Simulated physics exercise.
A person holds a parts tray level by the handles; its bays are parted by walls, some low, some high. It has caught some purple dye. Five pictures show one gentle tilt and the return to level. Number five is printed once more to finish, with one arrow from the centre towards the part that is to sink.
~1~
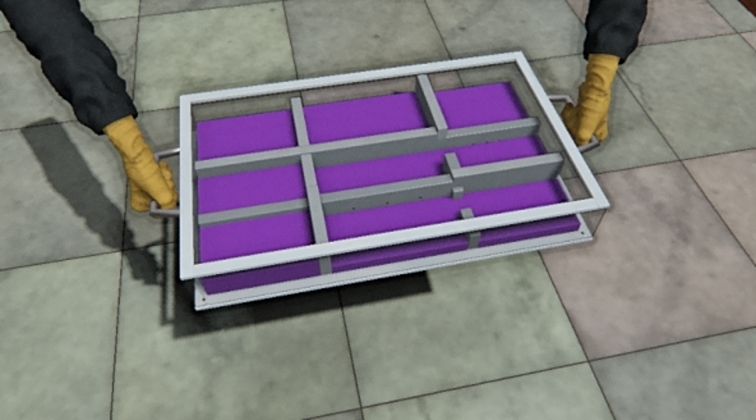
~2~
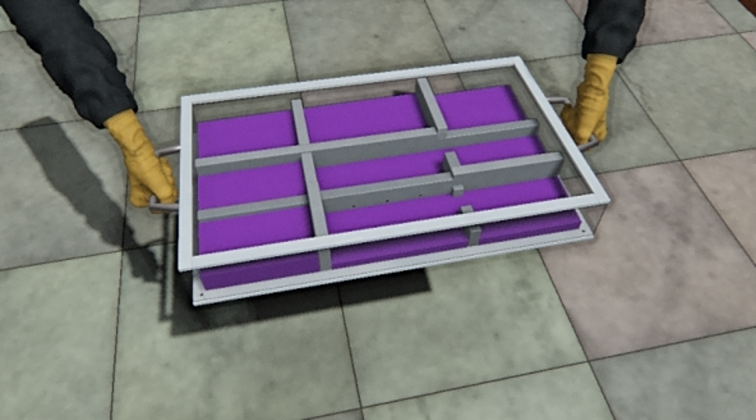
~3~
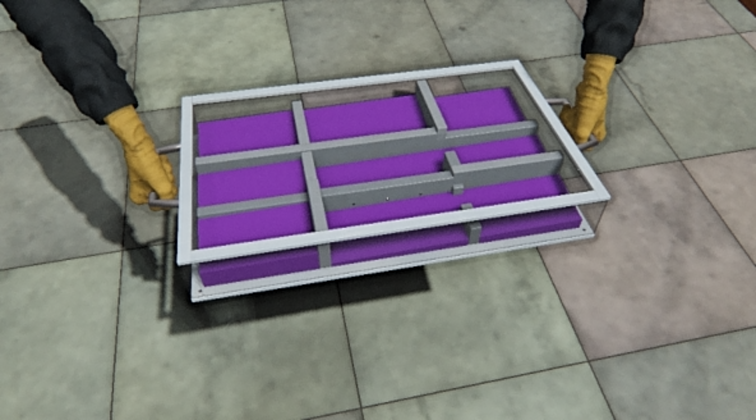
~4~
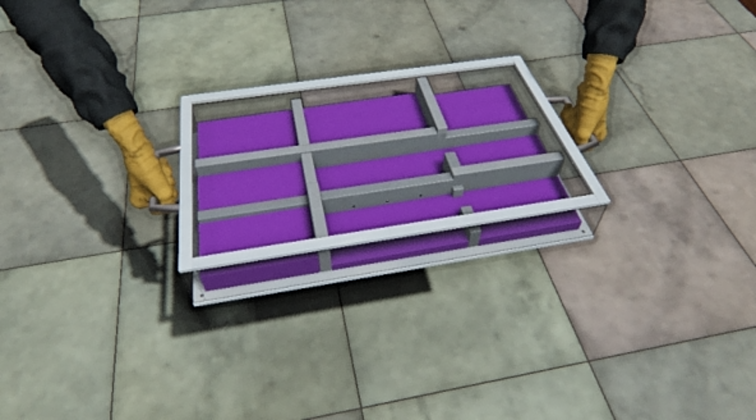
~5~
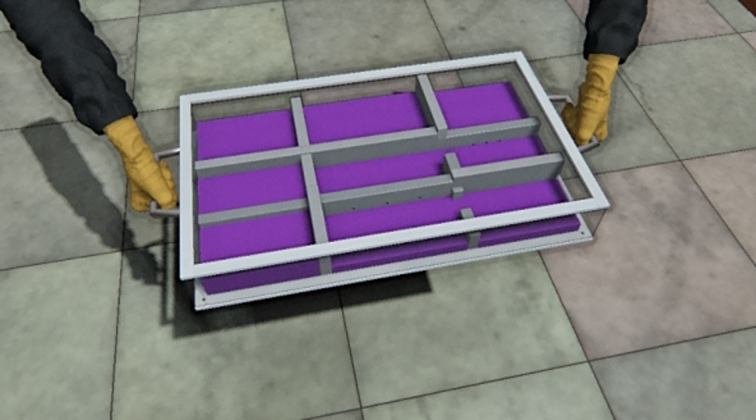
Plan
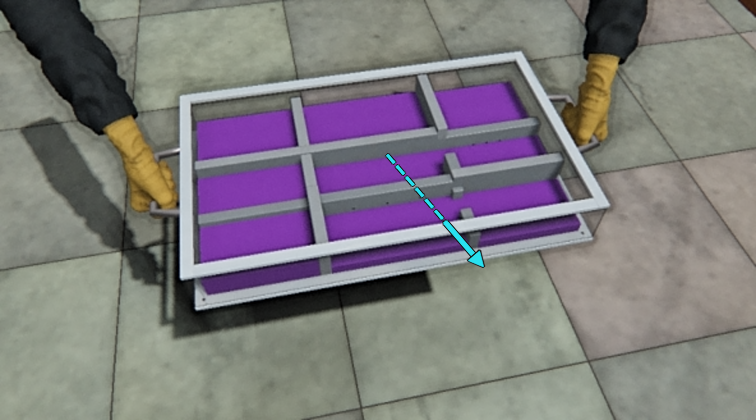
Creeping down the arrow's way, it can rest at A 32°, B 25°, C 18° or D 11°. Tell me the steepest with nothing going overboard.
Use angle C.
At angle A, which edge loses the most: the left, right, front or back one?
Over the front one.
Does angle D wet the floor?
No.
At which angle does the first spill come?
Angle B.
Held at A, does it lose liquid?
Yes, that goes wrong.
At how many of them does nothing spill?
Two of them.
The tray is level; deepest in the centre left bay, at (255, 189), shallowest in the front right.
Tipped about 3° down to the back; no wall is crossed.
Tipped about 5° down to the back; no wall is crossed.
Tipped about 3° down to the back; no wall is crossed.
The tray is level; deepest in the centre left bay, at (255, 189), shallowest in the front middle.
The arrow ends at (479, 262).
With A, about 36 % goes over the rim.
With B, about 4 % goes over the rim.
With C, nothing spills; the back middle bay holds the most.
With D, nothing spills; the back middle bay holds the most.
